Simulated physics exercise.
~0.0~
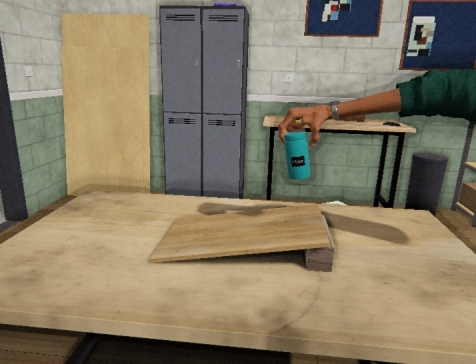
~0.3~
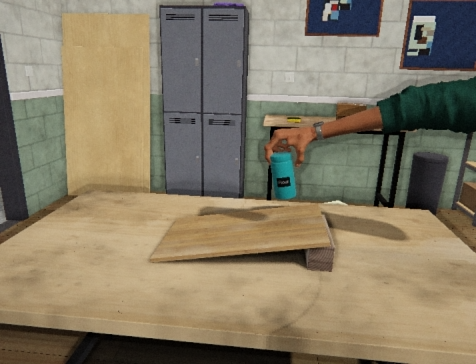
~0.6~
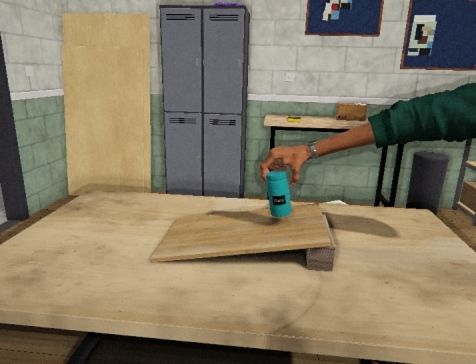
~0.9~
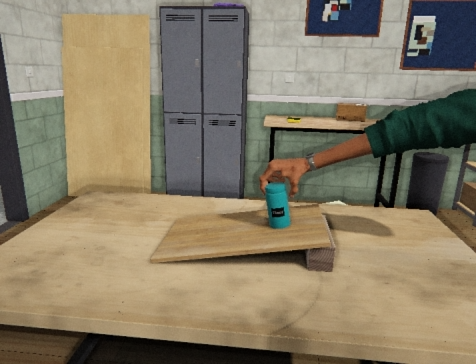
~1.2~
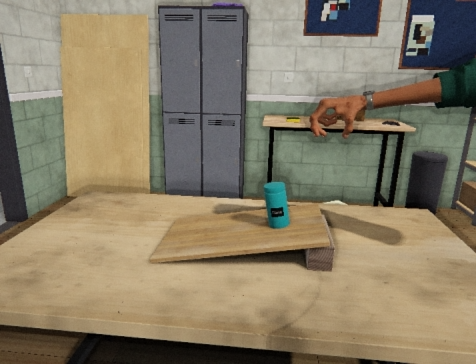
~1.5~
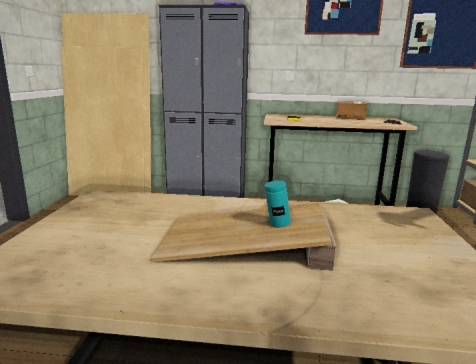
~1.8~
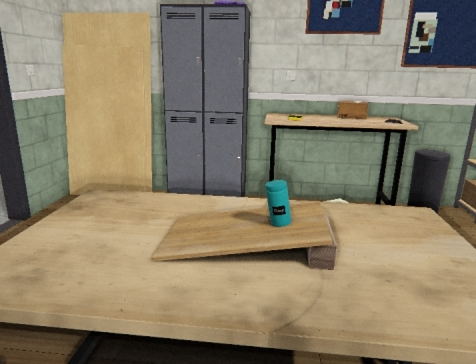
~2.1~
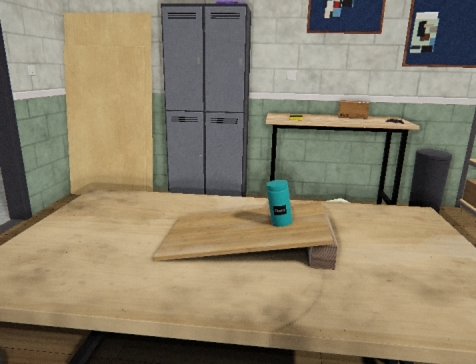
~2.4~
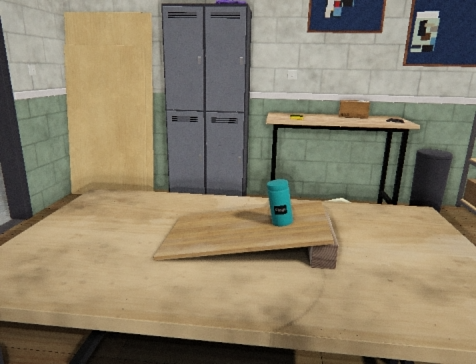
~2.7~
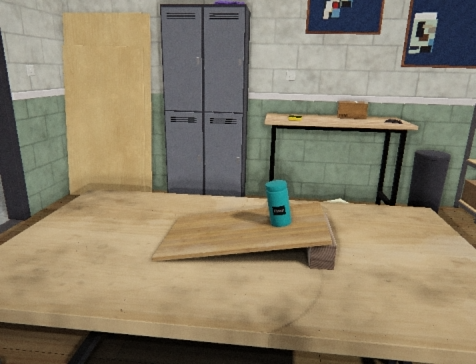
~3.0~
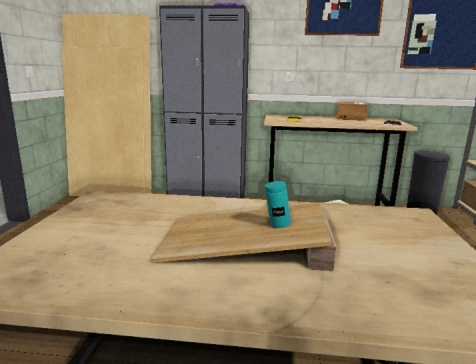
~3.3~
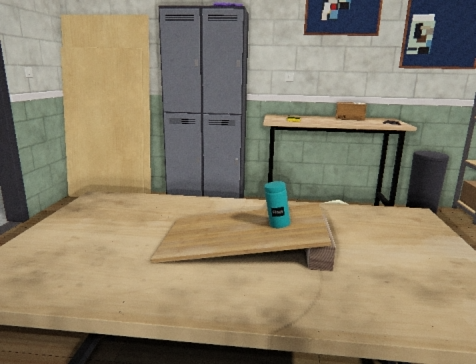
A turquoise jar is lowered by a hand onto a sloping wooden board propped on a small block atop a table; the hand lets go and withdraws to the right, and the jar stays in place on the slope, leaning slightly.
